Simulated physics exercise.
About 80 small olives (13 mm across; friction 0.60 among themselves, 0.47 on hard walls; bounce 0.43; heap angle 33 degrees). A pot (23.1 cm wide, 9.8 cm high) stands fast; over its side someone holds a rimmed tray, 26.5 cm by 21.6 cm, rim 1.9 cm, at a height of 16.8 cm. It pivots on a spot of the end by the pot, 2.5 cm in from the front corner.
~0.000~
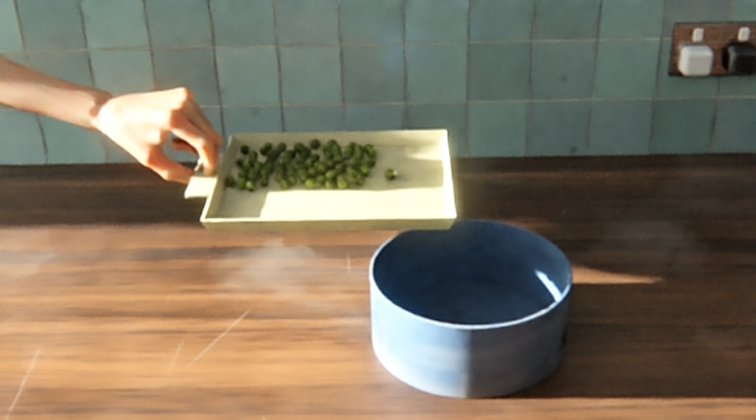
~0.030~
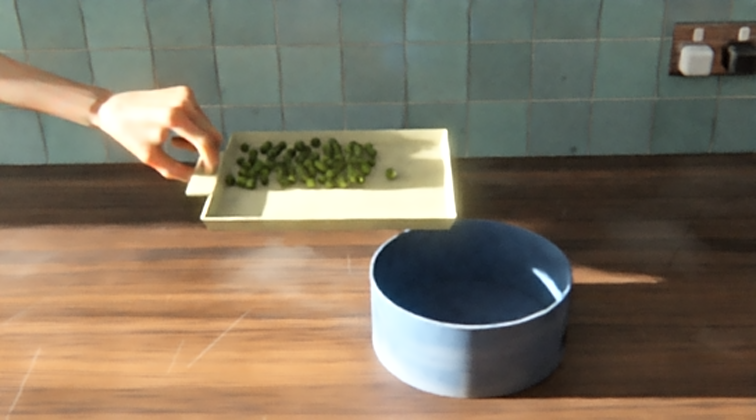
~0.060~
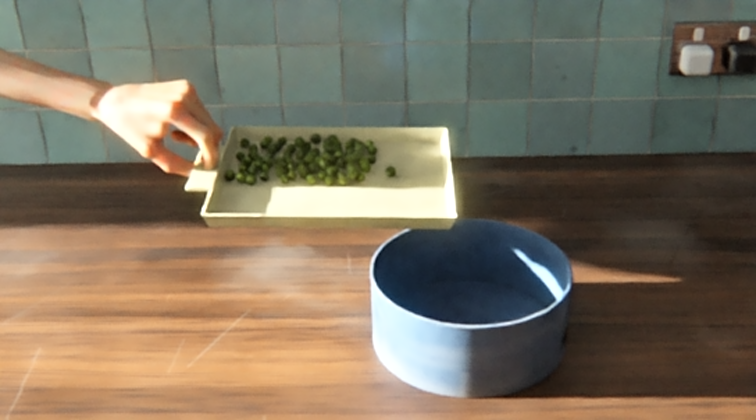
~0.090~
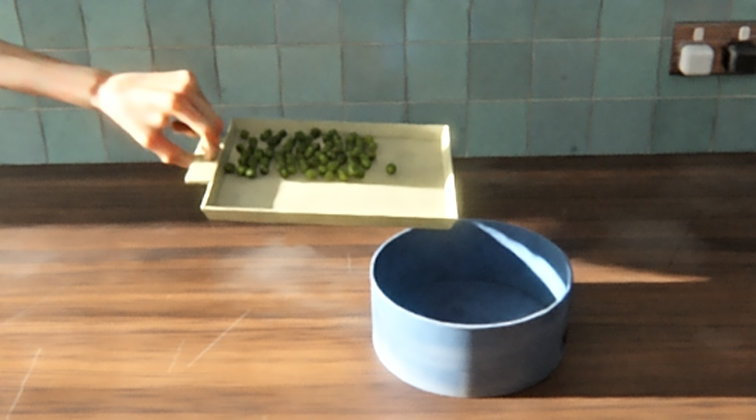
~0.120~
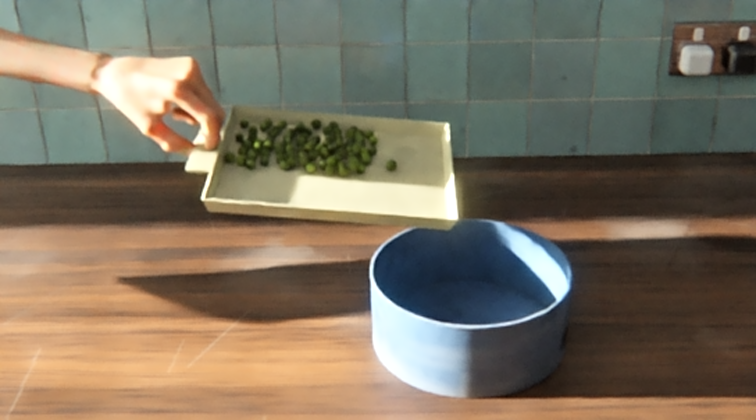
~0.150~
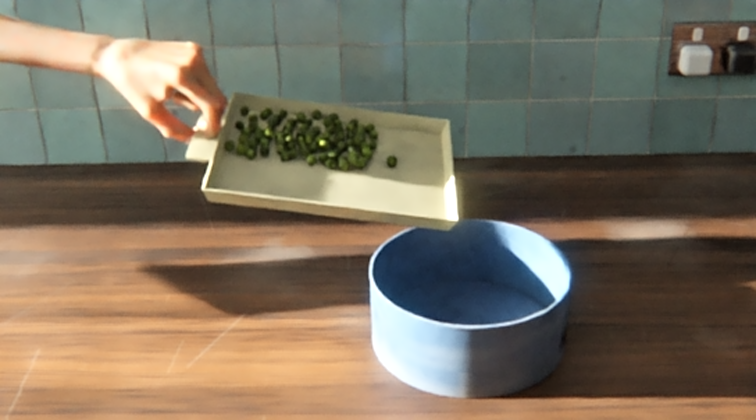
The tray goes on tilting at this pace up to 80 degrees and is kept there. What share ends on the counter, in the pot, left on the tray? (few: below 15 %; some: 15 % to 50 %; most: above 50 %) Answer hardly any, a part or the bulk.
Counter hardly any, pot the bulk, tray hardly any.
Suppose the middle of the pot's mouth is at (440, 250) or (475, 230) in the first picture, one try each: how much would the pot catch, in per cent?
About 70 and 30 per cent.
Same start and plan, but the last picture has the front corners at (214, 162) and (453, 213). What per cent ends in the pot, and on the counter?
Pot 20, counter 80.
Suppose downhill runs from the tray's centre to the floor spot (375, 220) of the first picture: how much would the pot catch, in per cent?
About 75 per cent.
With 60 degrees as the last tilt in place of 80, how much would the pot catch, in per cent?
Then about 60 per cent.
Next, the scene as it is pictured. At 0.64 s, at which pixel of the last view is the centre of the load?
At about (459, 182).
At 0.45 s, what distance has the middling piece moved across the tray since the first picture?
About 5 cm.
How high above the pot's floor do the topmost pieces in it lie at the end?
About 2.5 cm.
Then, at 0.45 s, tilt 45 degrees; the tray holds 100 %, the pot 0 %.
After 0.64 s, tilt 67 degrees; the tray holds 90 %, the pot 0 %.
After 0.96 s, tilt 80 degrees; the tray holds 10 %, the pot 80 %.
In the end, at 2.2 s, counter 5 %, pot 100 %, tray 0 %.
